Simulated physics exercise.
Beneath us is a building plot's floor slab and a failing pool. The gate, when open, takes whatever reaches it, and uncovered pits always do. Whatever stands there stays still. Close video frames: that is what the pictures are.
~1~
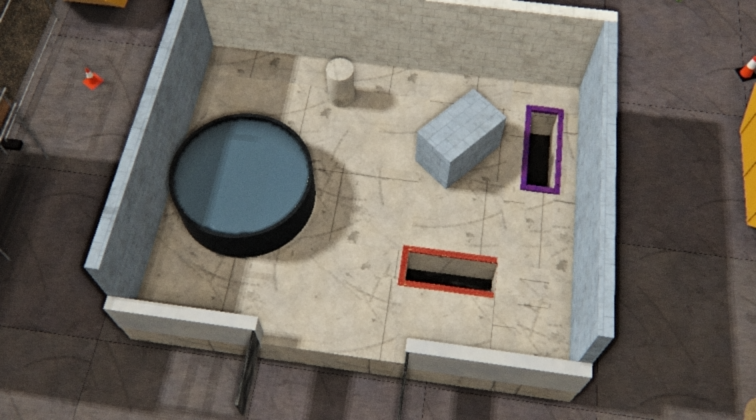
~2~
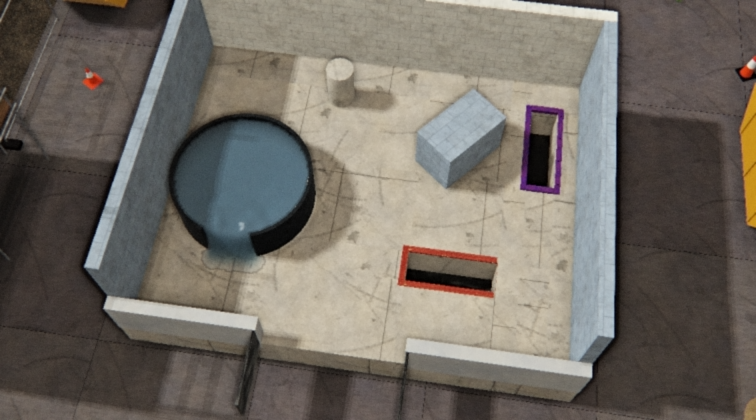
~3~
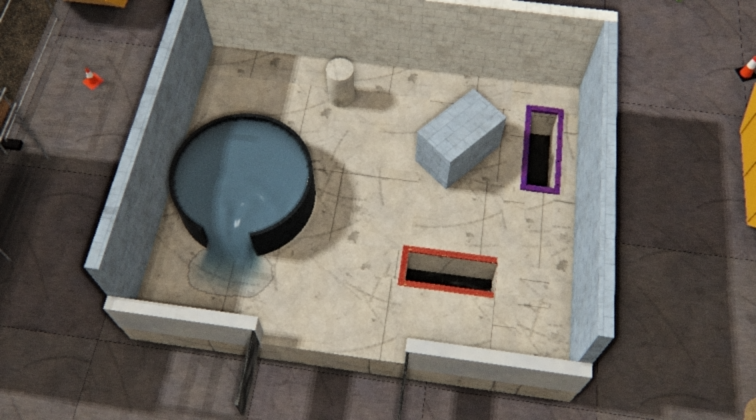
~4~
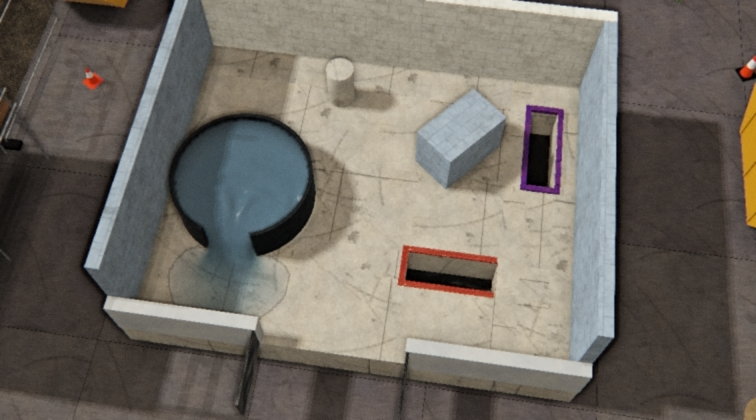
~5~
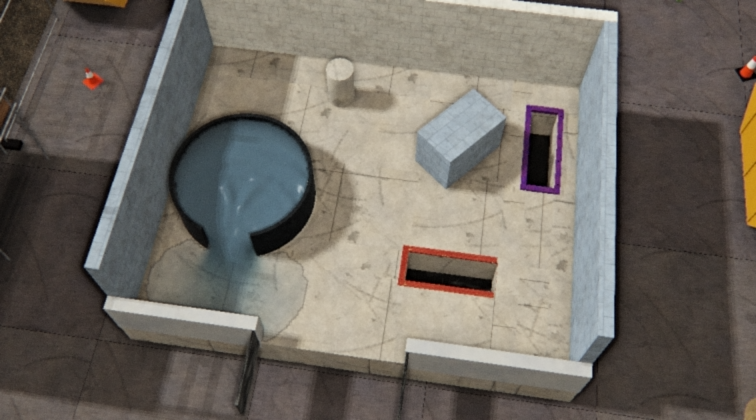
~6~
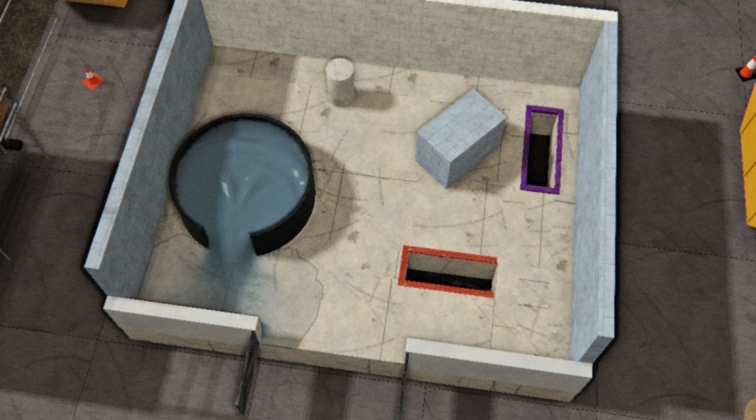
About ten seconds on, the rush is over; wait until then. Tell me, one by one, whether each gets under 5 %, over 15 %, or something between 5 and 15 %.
One by one: The gate gets over 15 %; the red pit gets between 5 and 15 %; the purple pit gets under 5 %.
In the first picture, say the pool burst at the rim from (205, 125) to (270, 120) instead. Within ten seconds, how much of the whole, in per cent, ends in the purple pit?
Purple 12 %.
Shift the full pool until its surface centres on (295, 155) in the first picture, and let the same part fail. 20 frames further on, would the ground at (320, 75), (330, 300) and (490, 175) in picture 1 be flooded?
Spot one unwetted, spot two wetted, spot three unwetted.
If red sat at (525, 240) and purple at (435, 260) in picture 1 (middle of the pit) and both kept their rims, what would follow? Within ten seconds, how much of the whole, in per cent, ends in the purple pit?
Purple: 6 %.
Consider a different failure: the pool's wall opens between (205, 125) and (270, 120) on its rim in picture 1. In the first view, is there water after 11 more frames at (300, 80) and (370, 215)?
In turn: Covered, dry.
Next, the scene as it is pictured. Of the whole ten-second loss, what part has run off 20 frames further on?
My guess would be around 30 percent.
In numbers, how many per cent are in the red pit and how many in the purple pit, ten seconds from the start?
Shares, in order: 8 % and 0 %.
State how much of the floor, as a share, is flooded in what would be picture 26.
My guess is around 40 in a hundred.
A moment on, water covers 15 % of the floor; the gate 1 %, the red pit 0 %, the purple pit 0 %.
Next, water covers 20 % of the floor; the gate 4 %, the red pit 0 %, the purple pit 0 %.
Then, water covers 40 % of the floor; the gate 9 %, the red pit 1 %, the purple pit 0 %.
Later, water covers 65 % of the floor; the gate 15 %, the red pit 4 %, the purple pit 0 %.
In the end, water covers 90 % of the floor; the gate 23 %, the red pit 9 %, the purple pit 1 %.
